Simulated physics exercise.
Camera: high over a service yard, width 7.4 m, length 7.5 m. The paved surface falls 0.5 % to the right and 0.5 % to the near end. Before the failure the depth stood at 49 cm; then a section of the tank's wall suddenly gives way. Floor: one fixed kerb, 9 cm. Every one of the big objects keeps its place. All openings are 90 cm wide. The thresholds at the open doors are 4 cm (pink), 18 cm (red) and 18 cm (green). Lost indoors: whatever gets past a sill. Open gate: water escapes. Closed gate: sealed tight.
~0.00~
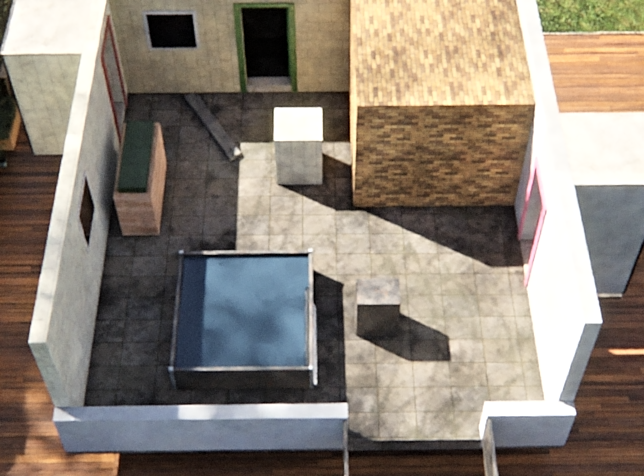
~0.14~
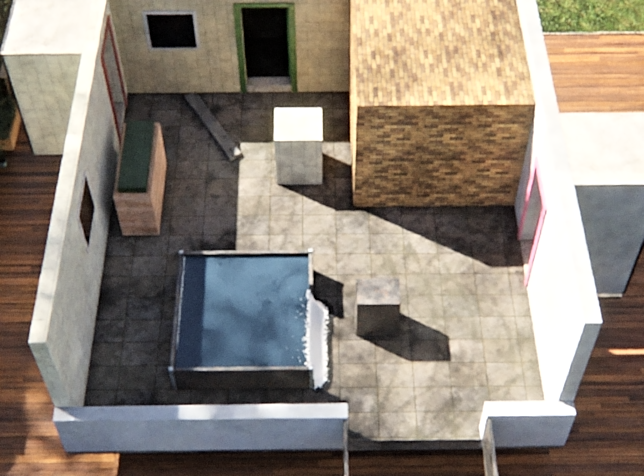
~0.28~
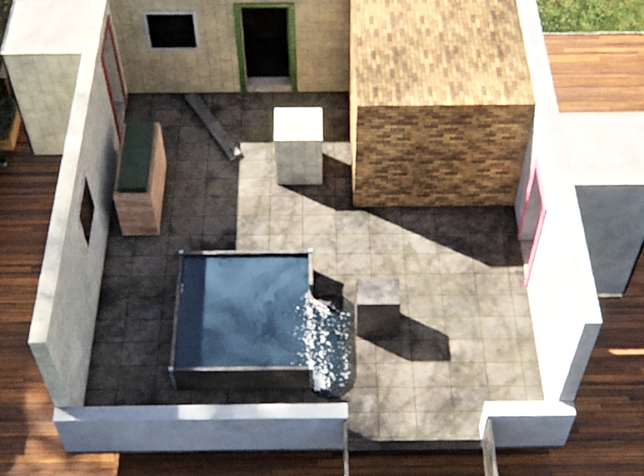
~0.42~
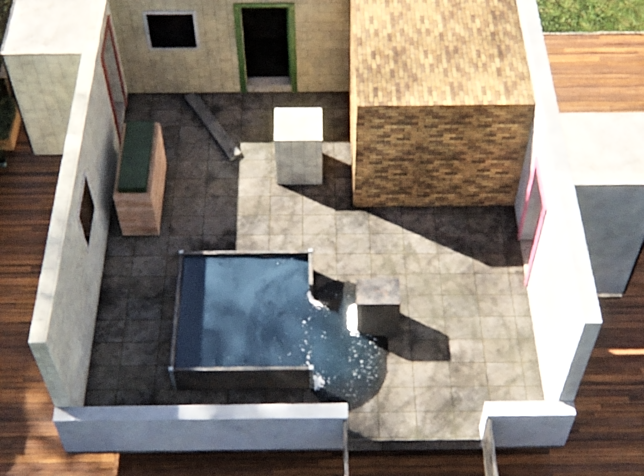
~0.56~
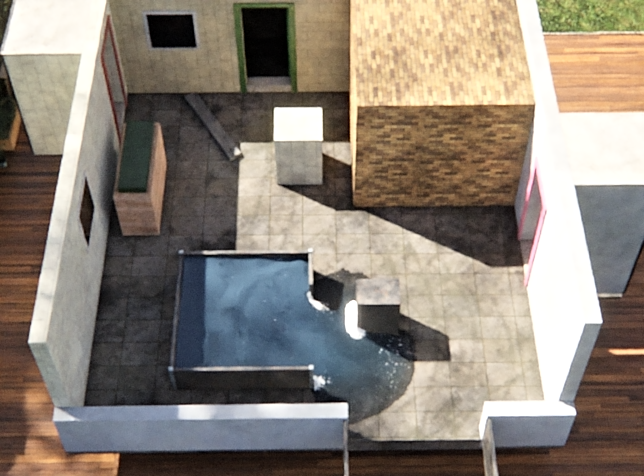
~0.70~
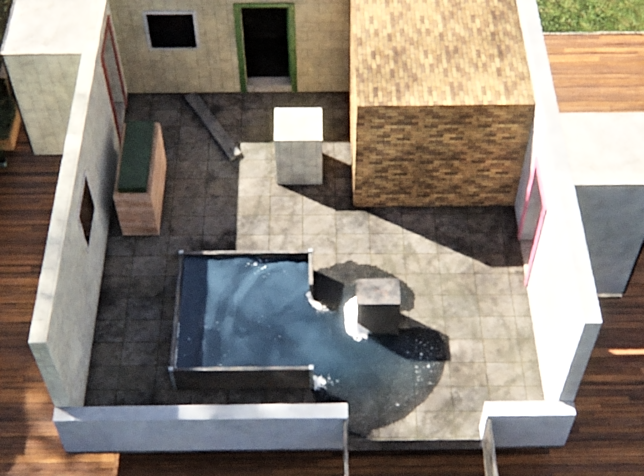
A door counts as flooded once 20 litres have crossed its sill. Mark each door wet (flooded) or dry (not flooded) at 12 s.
Status of pink door: Wet. Status of red door: Dry. Status of green door: Dry.
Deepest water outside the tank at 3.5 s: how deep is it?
About 24 cm at most.
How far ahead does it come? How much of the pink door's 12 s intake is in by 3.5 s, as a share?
0 per cent, roughly.
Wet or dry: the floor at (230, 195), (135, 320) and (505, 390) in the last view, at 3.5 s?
Going through the three points: Not yet touched, then not yet touched, then awash.
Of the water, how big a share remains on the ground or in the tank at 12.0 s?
Close to 60 in a hundred remains.
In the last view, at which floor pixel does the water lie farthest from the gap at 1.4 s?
That would be close to (543, 385).
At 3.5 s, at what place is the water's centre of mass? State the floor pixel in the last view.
Centre: Approx. (360, 329) px.
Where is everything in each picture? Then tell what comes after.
The tank at (244, 311) is whole and still, 49 cm deep, in the first picture.
Water pours out at (310, 337) and has run 0.9 m, to (324, 387); deepest outside 24 cm, 49 cm at the tank's back, in the second picture.
Water pours out at (310, 338) and has run 1.0 m, to (335, 393); deepest outside 27 cm, 49 cm at the tank's back, in the third picture.
Water pours out at (310, 339) and has run 1.4 m, to (362, 400); deepest outside 31 cm, 49 cm at the tank's back, in the fourth picture.
Water pours out at (310, 339) and has run 1.7 m, to (408, 373); deepest outside 47 cm, 49 cm at the tank's back, in the fifth picture.
Water pours out at (310, 339) and has run 2.2 m, to (440, 357); deepest outside 61 cm, 48 cm at the tank's back, in the sixth picture.
After 1.4 s water covers 25 % of the floor and is deepest (36 cm) near (352, 330); pink door not reached, red door not reached, green door not reached.
After 2.2 s water covers 35 % of the floor and is deepest (34 cm) near (537, 425); pink door not reached, red door not reached, green door not reached.
After 3.5 s water covers 40 % of the floor and is deepest (24 cm) near (537, 425); pink door 6 cm at the sill, 0 L in, red door not reached, green door not reached.
After 7.0 s water covers 50 % of the floor and is deepest (12 cm) near (537, 425); pink door 10 cm at the sill, 28 L in, red door not reached, green door 1 cm at the sill, 0 L in.
After 12.0 s water covers 75 % of the floor and is deepest (8 cm) near (492, 425); pink door 6 cm at the sill, 73 L in, red door not reached, green door 1 cm at the sill, 0 L in.
